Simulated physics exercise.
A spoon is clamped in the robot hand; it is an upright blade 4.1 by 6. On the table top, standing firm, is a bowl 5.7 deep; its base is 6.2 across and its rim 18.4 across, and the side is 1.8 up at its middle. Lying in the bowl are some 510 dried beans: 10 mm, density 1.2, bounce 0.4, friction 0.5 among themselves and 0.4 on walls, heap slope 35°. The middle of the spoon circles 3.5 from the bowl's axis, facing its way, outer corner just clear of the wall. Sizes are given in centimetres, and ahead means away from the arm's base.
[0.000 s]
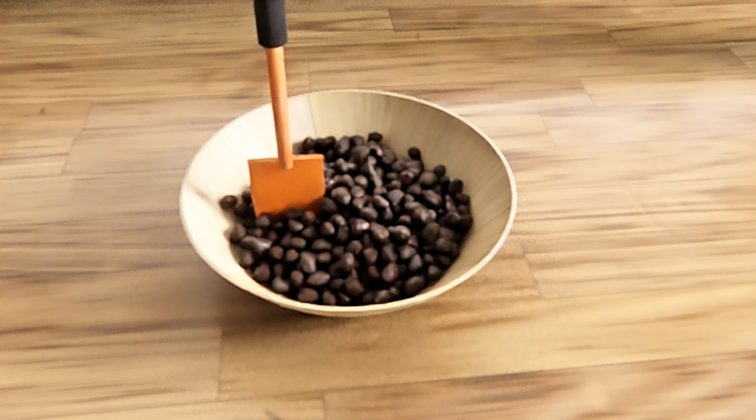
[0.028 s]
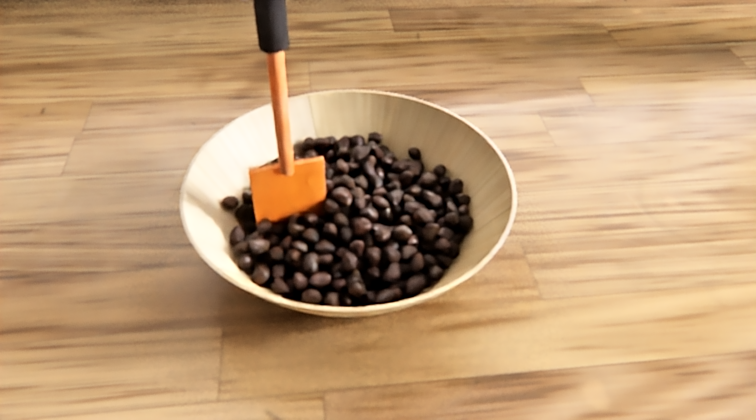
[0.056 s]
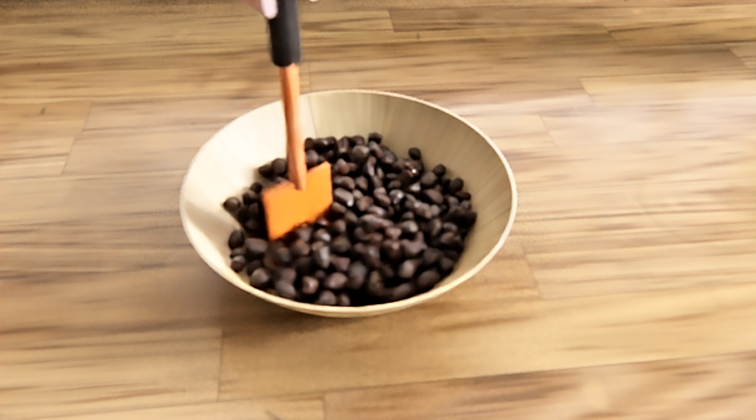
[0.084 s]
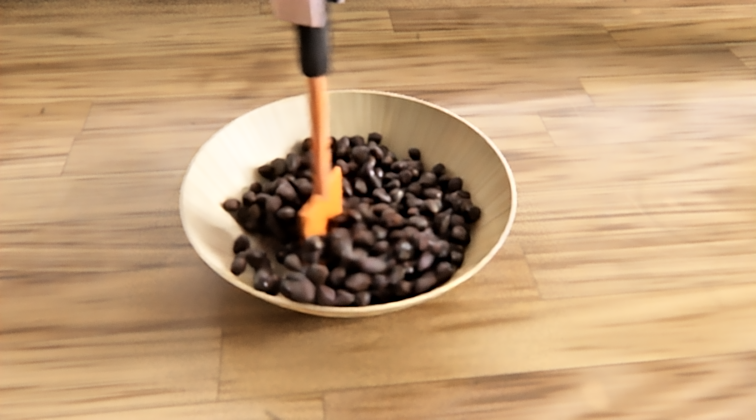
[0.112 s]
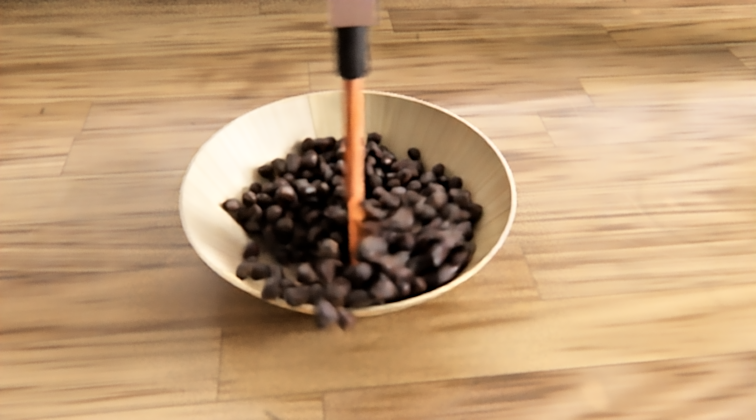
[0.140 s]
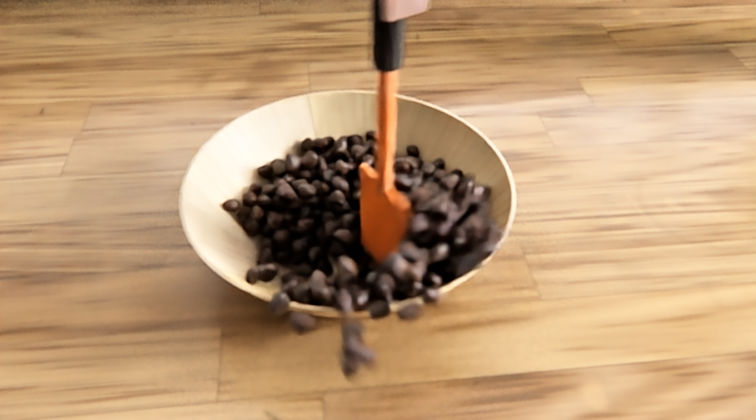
On a wooden table top, an orange spatula with a black handle swept rightward through a pale bowl of dark beans, turning as it went and pushing some up and over the near rim.
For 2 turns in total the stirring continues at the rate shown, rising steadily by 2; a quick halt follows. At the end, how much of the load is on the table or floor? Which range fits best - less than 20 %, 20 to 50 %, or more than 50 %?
The range that fits is 20 to 50 %.
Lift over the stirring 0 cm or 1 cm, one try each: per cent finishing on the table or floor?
I'd reckon around 50 and 35 per cent.
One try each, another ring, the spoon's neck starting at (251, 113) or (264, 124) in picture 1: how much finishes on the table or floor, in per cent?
About 25 and 30 per cent.
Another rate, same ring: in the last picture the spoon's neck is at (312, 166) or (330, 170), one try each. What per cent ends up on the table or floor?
Some 5 and 5 per cent.
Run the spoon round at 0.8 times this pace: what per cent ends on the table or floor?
Some 20 per cent.
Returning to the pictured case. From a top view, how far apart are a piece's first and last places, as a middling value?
My guess is close to 7 centimetres.
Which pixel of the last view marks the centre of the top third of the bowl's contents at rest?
Somewhere close to (337, 220).
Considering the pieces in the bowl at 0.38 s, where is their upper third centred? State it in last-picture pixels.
Centre estimate: Approx. (256, 189) px.
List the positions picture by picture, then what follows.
The first picture shows spoon neck at (283, 136), 0° round; upper third of the load around (354, 203), from x 230 to 465, top at y 140; 507 in the bowl.
The second picture shows spoon neck at (284, 141), 10° round; upper third of the load around (347, 210), from x 230 to 465, top at y 140.
The third picture shows spoon neck at (296, 156), 35° round; upper third of the load around (354, 219), from x 235 to 465, top at y 140.
The fourth picture shows spoon neck at (321, 167), 62° round; upper third of the load around (370, 237), from x 235 to 470, top at y 140; 506 in the bowl, 1 in flight or on the tool.
The fifth picture shows spoon neck at (353, 170), 89° round; upper third of the load around (383, 240), from x 235 to 475, top at y 140; 502 in the bowl, 5 in flight or on the tool.
The sixth picture shows spoon neck at (384, 162), 117° round; upper third of the load around (417, 226), from x 235 to 490, top at y 135; 494 in the bowl, 13 in flight or on the tool.
After 0.38 s, 350° round, highest piece 9 above the table; 370 in the bowl, 105 on the table or floor, 32 in flight or on the tool.
After 0.62 s, 224° round, highest piece 8 above the table; 341 in the bowl, 166 on the table or floor.
After 0.94 s, 0° round, highest piece 5 above the table; 338 in the bowl, 169 on the table or floor.
After 1.64 s, 0° round, highest piece 5 above the table; 338 in the bowl, 169 on the table or floor.
At rest, 338 in the bowl, 169 on the table or floor. That is 33 % on the table or floor.
